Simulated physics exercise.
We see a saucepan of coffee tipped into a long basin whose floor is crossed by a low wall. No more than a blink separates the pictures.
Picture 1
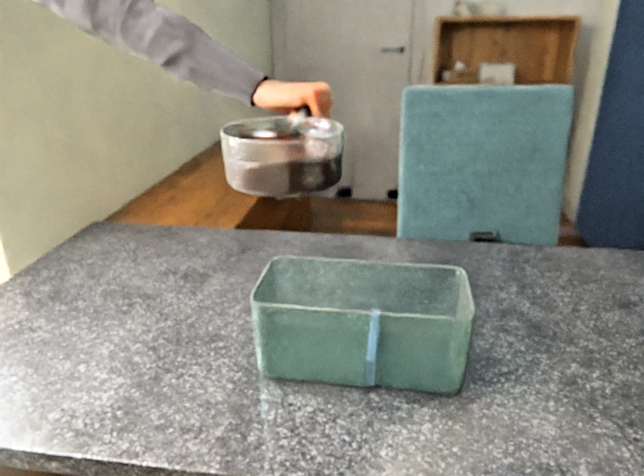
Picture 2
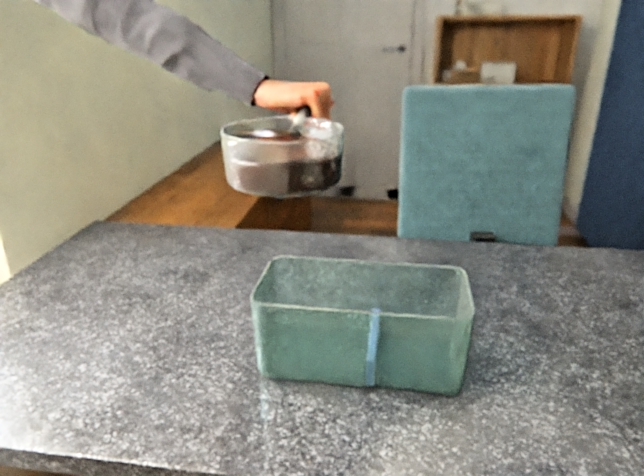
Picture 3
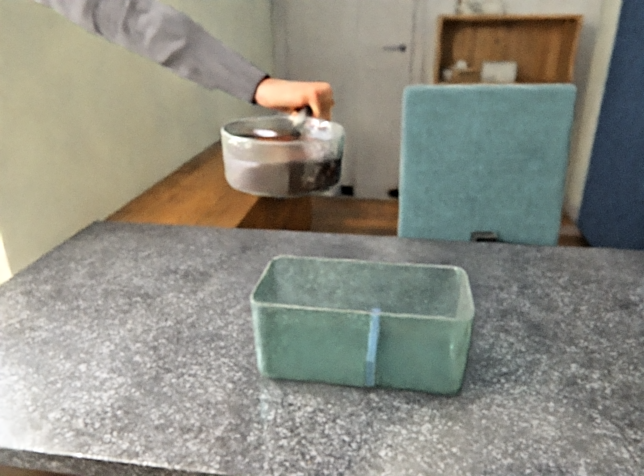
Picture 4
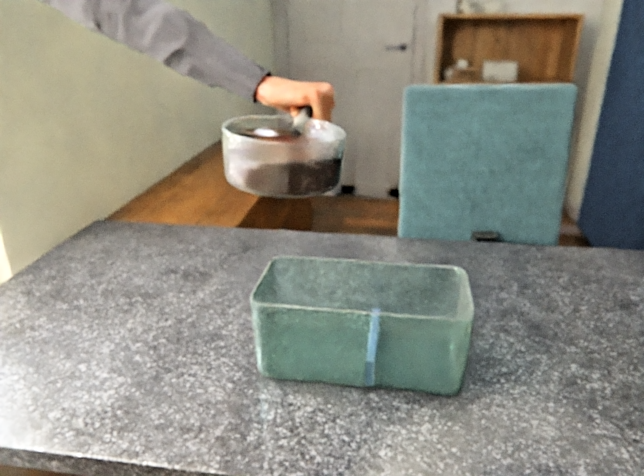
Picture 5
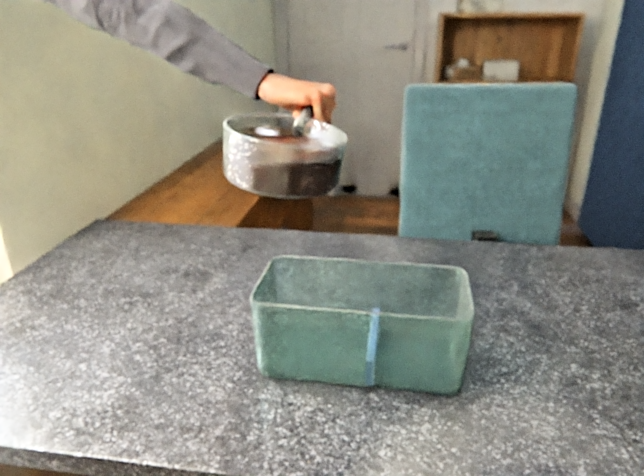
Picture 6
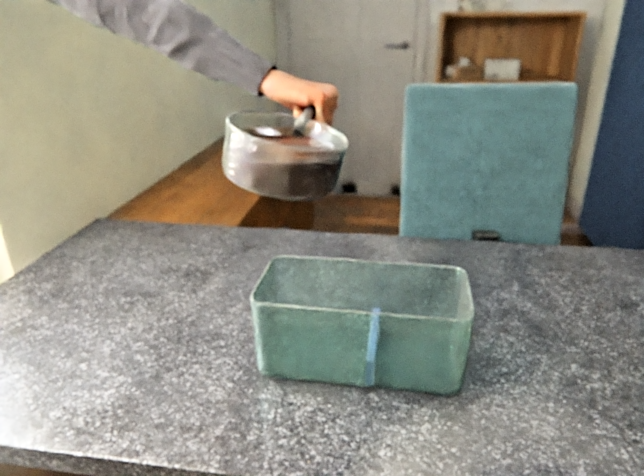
A hand held a clear saucepan of dark coffee above a gray speckled table, behind a long green basin with a blue stripe. The pan tilted slightly to the right while the basin stayed still.
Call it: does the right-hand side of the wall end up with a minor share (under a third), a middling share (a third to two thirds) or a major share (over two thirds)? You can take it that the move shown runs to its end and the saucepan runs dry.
The right side gets a middling share.
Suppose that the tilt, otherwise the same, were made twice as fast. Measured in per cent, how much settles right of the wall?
About 40 %.
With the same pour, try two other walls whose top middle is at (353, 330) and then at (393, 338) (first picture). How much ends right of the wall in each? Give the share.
The first one comes to 75 percent, while the second comes to 35 percent.
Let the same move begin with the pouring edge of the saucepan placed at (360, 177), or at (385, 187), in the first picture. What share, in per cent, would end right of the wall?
Close to 65 % for the first start and close to 85 % for the second.
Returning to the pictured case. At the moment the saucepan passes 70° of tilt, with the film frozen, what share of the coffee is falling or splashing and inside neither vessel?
Estimated: 40 per cent or thereabouts.
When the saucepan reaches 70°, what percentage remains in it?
Near 50 percent is still in there.
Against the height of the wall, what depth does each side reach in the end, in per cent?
The left reads 30 in a hundred and the right 60 in a hundred.
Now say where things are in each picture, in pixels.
Tilt 0°; pouring edge (343, 132); surface from (230, 146) to (341, 149); the long basin's rim runs from (262, 279) to (470, 293); the wall's top is at (374, 333), in the first picture.
Tilt 1°; pouring edge (343, 133); surface from (230, 146) to (341, 149), in the second picture.
Tilt 2°; pouring edge (344, 135); surface from (231, 145) to (342, 151), in the third picture.
Tilt 5°; pouring edge (345, 137); surface from (230, 145) to (342, 151), in the fourth picture.
Tilt 8°; pouring edge (346, 141); surface from (231, 144) to (342, 151), in the fifth picture.
Tilt 13°; pouring edge (347, 146); surface from (230, 144) to (343, 152), in the sixth picture.
A moment on, the saucepan is tipped part way and 52 per cent is still to pour, 1 is left of the wall and 6 right of it.
Next, the saucepan is tipped right over and 8 per cent is still to pour, 19 is left of the wall and 59 right of it.
Then the saucepan is tipped right over and 0 per cent is still to pour, 39 is left of the wall and 59 right of it.
Later the saucepan is tipped right over and 0 per cent is still to pour, 40 is left of the wall and 59 right of it.
Finally, 40 per cent lies left of the wall, 59 right of it and 1 outside.
